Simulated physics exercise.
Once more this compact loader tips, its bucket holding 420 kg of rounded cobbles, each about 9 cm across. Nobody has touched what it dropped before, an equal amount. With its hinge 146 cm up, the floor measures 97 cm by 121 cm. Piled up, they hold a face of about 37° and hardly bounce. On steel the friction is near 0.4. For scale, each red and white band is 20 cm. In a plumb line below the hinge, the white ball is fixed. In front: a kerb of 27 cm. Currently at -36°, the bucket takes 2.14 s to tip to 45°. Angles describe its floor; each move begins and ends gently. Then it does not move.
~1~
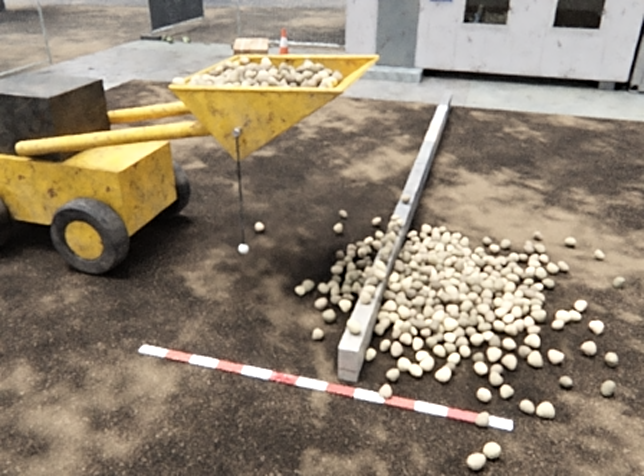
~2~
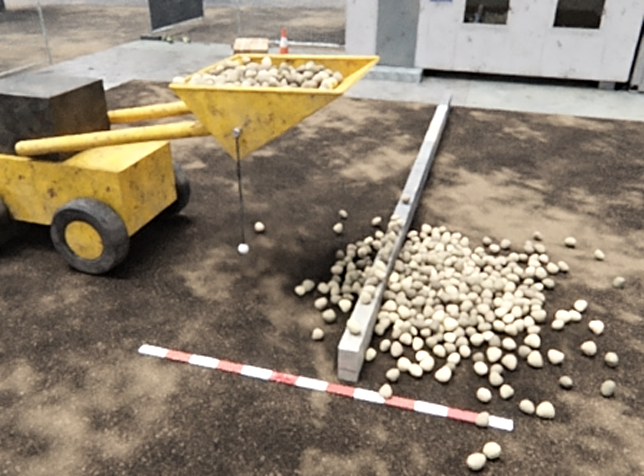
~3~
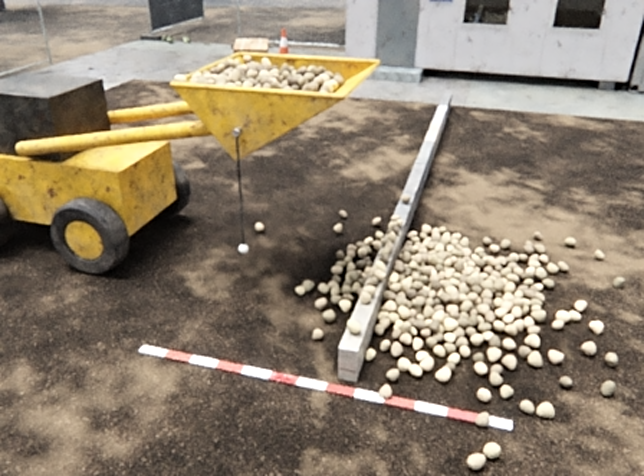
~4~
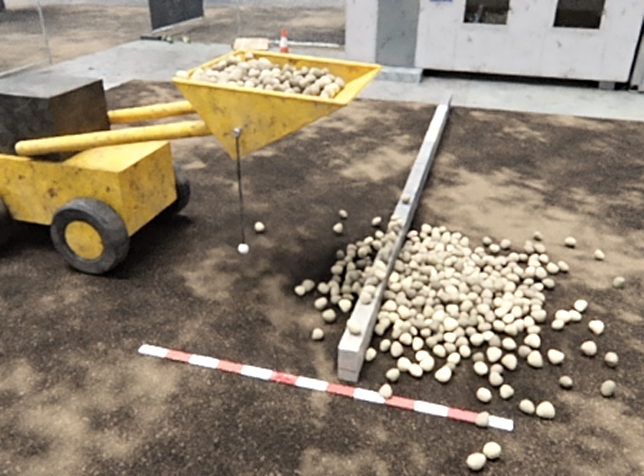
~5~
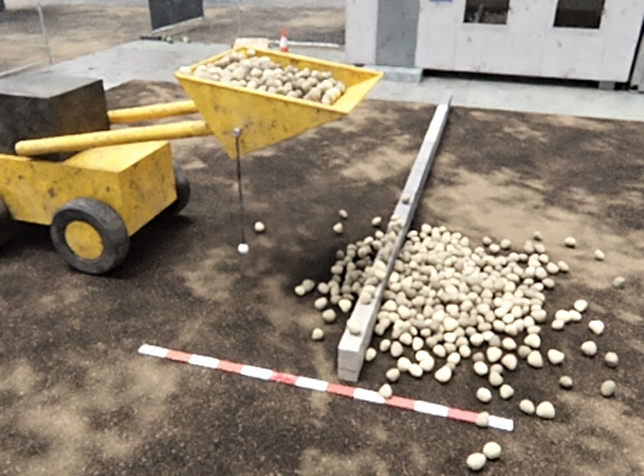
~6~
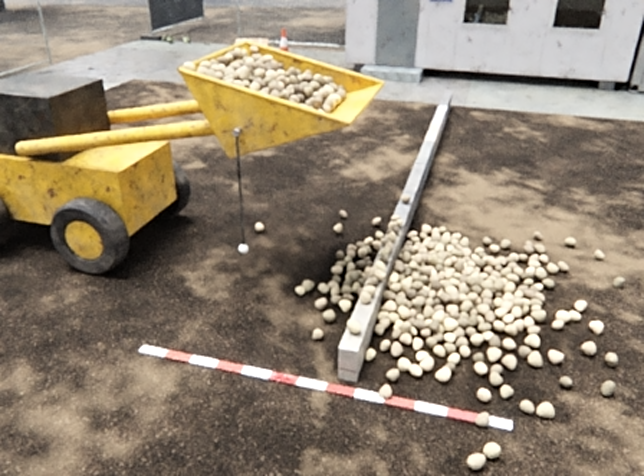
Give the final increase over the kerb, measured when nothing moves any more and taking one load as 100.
Close to 19 parts in a hundred.
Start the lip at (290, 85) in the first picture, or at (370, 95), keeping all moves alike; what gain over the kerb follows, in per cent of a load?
Case one about 0 %, case two about 60 %.
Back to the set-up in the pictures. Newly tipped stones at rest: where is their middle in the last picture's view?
The middle lies near (355, 267) in the last picture.
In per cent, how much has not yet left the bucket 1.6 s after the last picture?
Around 5 per cent of the load is still inside.
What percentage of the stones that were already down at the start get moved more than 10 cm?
I'd say roughly 5 per cent of them.
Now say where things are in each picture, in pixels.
In the first picture, the bucket is at -36°, its lip at (343, 91); the top of the load is at (281, 70). The earlier load is highest near (382, 261), 32 cm above ground level, 14 % on this side of the kerb, 86 % over the kerb.
In the second picture, the bucket is at -35°, its lip at (343, 93); the top of the load is at (259, 70).
In the third picture, the bucket is at -33°, its lip at (345, 97); the top of the load is at (244, 70).
In the fourth picture, the bucket is at -30°, its lip at (347, 104); the top of the load is at (238, 65).
In the fifth picture, the bucket is at -26°, its lip at (349, 113); the top of the load is at (240, 62).
The sixth picture shows lip at (351, 124), floor tilted -20°, highest stones at (242, 59).
Then, 1.0 s after the last picture the floor is at 32°; in per cent of one load, 95 in the bucket, 19 on this side of the kerb, 86 over the kerb; the foremost stones are past the picture's edge.
Then, 1.6 s after the last picture the floor is at 45°; in per cent of one load, 7 in the bucket, 96 on this side of the kerb, 96 over the kerb; the foremost stones are past the picture's edge.
Then, 2.0 s after the last picture the floor is at 45°; in per cent of one load, 0 in the bucket, 95 on this side of the kerb, 105 over the kerb; the foremost stones are past the picture's edge.
Then, 4.7 s after the last picture the floor is at 45°; in per cent of one load, 0 in the bucket, 94 on this side of the kerb, 106 over the kerb; the foremost stones are past the picture's edge. Net gain over the kerb, 19.
